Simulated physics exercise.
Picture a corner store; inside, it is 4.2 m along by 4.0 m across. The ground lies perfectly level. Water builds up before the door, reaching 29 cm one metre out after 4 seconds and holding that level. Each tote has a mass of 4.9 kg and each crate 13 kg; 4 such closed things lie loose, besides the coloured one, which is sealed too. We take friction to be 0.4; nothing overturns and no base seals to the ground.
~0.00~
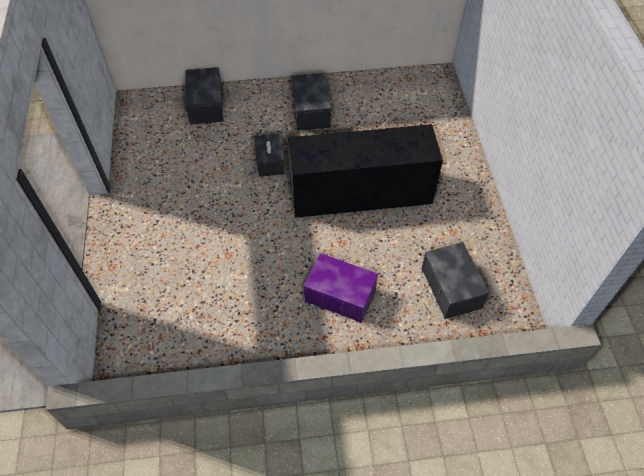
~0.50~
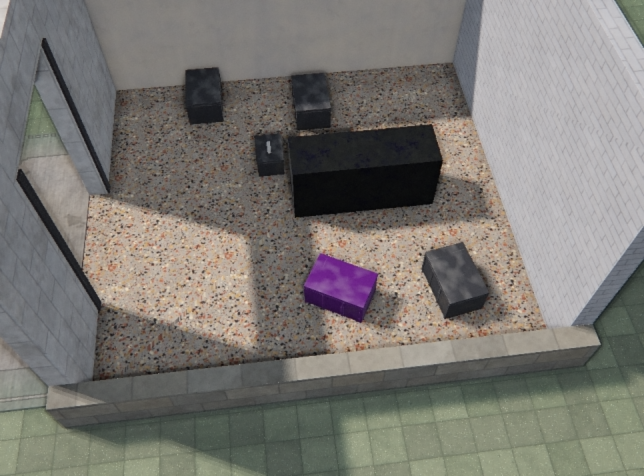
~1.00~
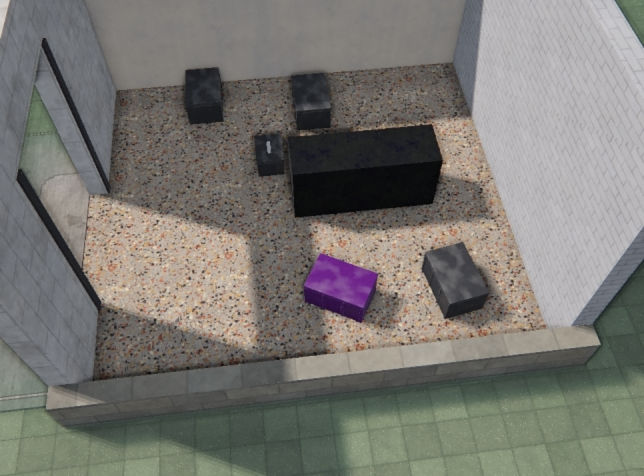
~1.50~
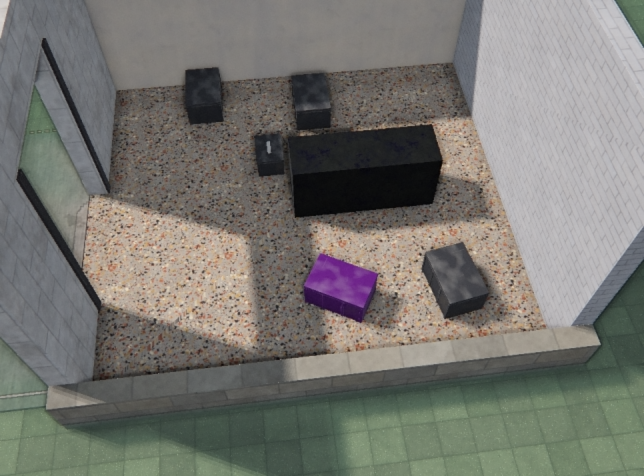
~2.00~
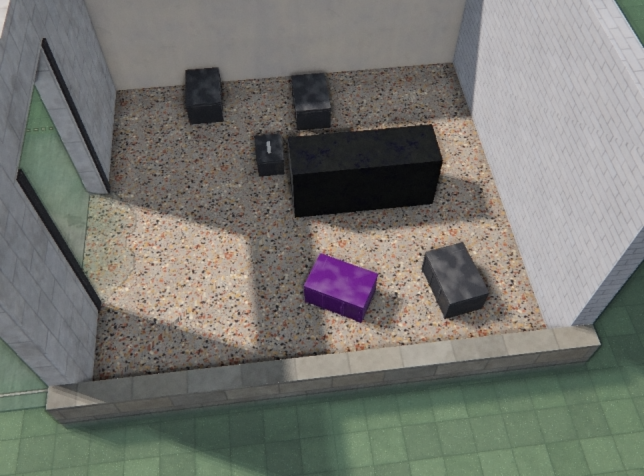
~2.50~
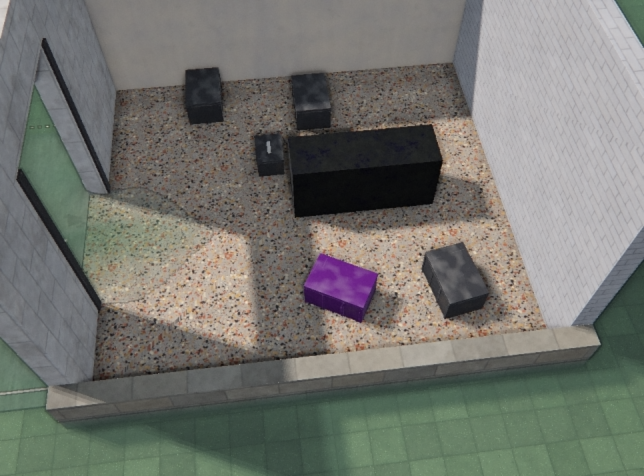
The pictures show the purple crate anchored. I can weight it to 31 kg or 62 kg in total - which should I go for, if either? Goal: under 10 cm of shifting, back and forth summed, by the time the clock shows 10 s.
Make it 62 kg.
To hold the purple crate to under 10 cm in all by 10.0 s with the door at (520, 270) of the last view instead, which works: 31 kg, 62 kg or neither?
In that case neither load is enough.
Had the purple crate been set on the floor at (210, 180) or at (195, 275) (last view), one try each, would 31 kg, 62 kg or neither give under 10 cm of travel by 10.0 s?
Log: Try 1 the heavier pick is required; try 2 the heavier pick is required.
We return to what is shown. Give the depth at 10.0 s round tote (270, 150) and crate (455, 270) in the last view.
Depths: Near 15 cm, then near 17 cm.
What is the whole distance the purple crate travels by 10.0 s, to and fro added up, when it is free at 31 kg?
About 140 cm altogether.
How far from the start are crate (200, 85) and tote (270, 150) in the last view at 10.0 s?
In turn: 80 cm, 120 cm.
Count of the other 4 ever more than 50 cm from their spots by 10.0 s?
I count 4 of them.
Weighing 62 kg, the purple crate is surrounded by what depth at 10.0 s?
Something like 17 centimetres.
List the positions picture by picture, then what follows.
The first frame shows the purple crate at (341, 280) rests on the ground; 0.0 m2 under water; 0 of 5 have shifted.
The second frame shows the purple crate at (341, 280) rests on the ground; water covers 0.0 m2; 0 of 5 have shifted.
The third frame shows the purple crate at (341, 280), on the bottom; 0.0 m2 under water; 0 of 5 have shifted.
The fourth frame shows the purple crate at (341, 280) rests on the ground; water covers 0.0 m2; 0 of 5 have shifted.
The fifth frame shows the purple crate at (341, 280) rests on the ground; 0.3 m2 under water; 0 of 5 have shifted.
The sixth frame shows the purple crate at (341, 280), on the bottom; water covers 1.1 m2; 0 of 5 have shifted.
After 3.5 s the purple crate would be 0 cm from its start with 31 kg and 0 cm from its start with 62 kg; 0 cm of water round it then.
After 4.5 s the purple crate would be 0 cm from its start with 31 kg and 0 cm from its start with 62 kg; 4 cm of water round it then.
After 7.0 s the purple crate would be 41 cm from its start with 31 kg and 0 cm from its start with 62 kg; 8 cm of water round it then.
After 10.0 s the purple crate would be 131 cm from its start with 31 kg and 0 cm from its start with 62 kg; 17 cm of water round it then.
